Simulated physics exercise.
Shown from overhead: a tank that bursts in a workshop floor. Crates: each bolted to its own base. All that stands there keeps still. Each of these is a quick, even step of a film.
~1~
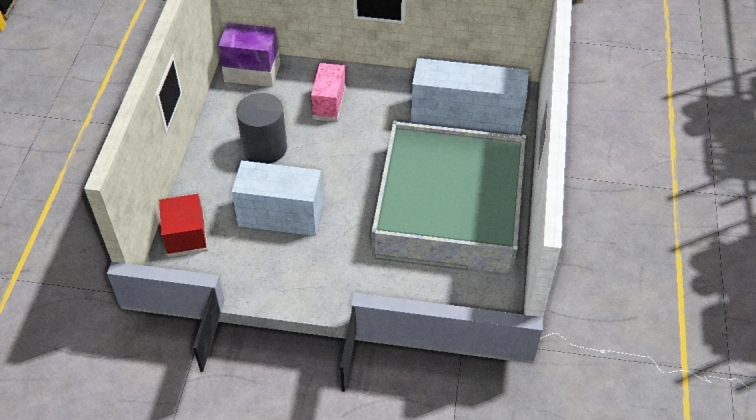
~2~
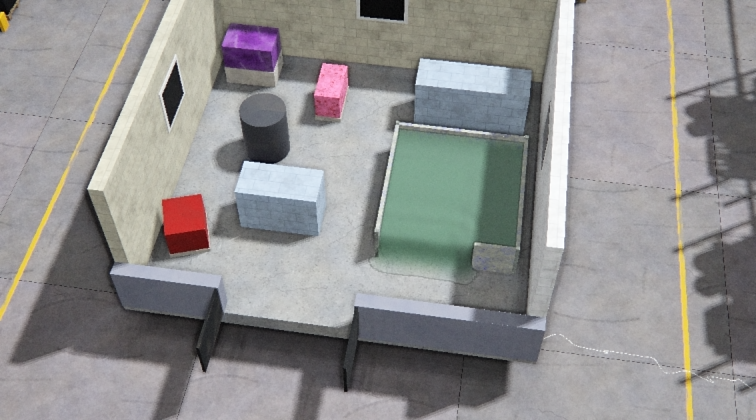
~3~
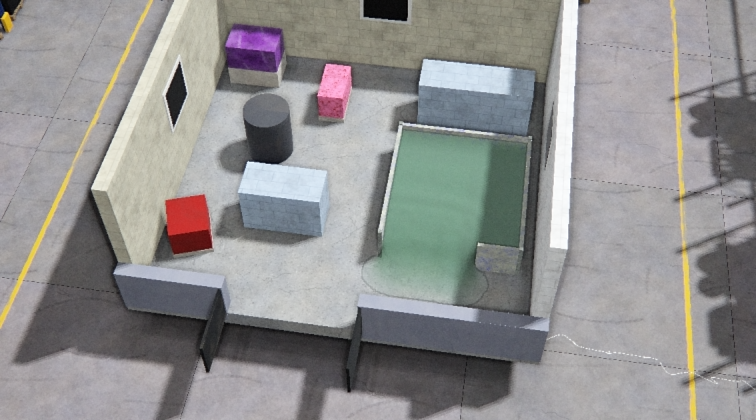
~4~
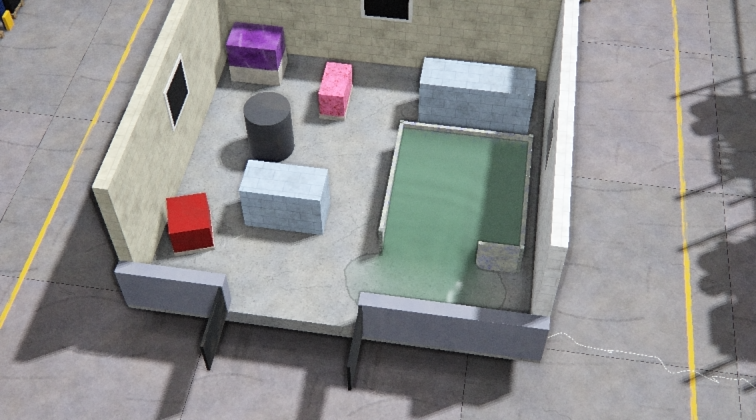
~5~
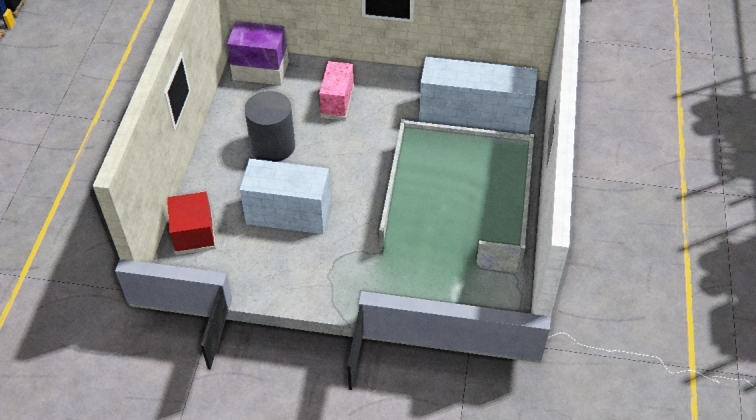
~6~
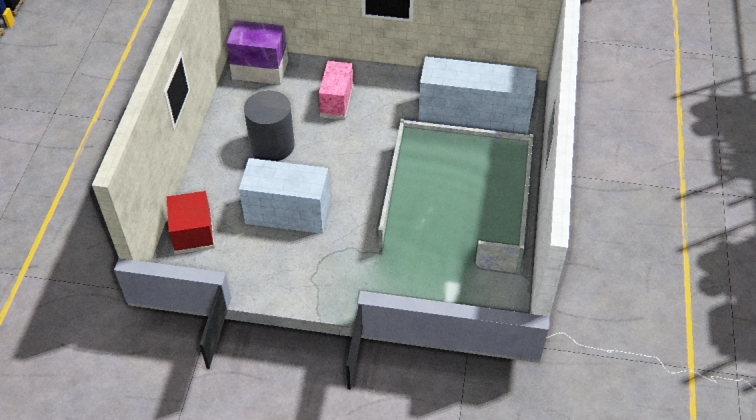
Open-topped room holding a tank of green water, its front wall giving way and water spreading forward and left across the grey floor.
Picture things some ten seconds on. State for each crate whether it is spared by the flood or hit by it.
As I see it, pink crate: Untouched; red crate: Touched; purple crate: Untouched.
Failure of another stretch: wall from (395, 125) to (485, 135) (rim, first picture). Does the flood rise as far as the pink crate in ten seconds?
Result - pink crate: Flooded.
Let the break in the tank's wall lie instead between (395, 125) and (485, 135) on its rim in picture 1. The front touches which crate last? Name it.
The crate marked red.
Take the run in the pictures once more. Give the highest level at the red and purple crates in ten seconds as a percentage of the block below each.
Close to 260 per cent, and close to 40 per cent, in that order.
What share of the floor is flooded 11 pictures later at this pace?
I make it 30 per cent.
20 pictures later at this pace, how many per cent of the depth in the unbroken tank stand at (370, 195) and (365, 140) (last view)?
The first spot is at about 0 percent, the second at about 0 percent.
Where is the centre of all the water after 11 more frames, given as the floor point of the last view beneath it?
The water centres close to (440, 245).
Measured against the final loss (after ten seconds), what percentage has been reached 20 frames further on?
It would be around 40 %.
A moment on, water covers 15 % of the floor; the pink crate not reached, the red crate not reached, the purple crate not reached.
Next, water covers 30 % of the floor; the pink crate not reached, the red crate water round its plinth, the purple crate not reached.
Then, water covers 45 % of the floor; the pink crate not reached, the red crate water round its plinth, the purple crate not reached.
Later, water covers 80 % of the floor; the pink crate water round its plinth, the red crate water round its plinth, the purple crate water round its plinth.
In the end, water covers 100 % of the floor; the pink crate stayed above the water, the red crate was topped, the purple crate stayed above the water.
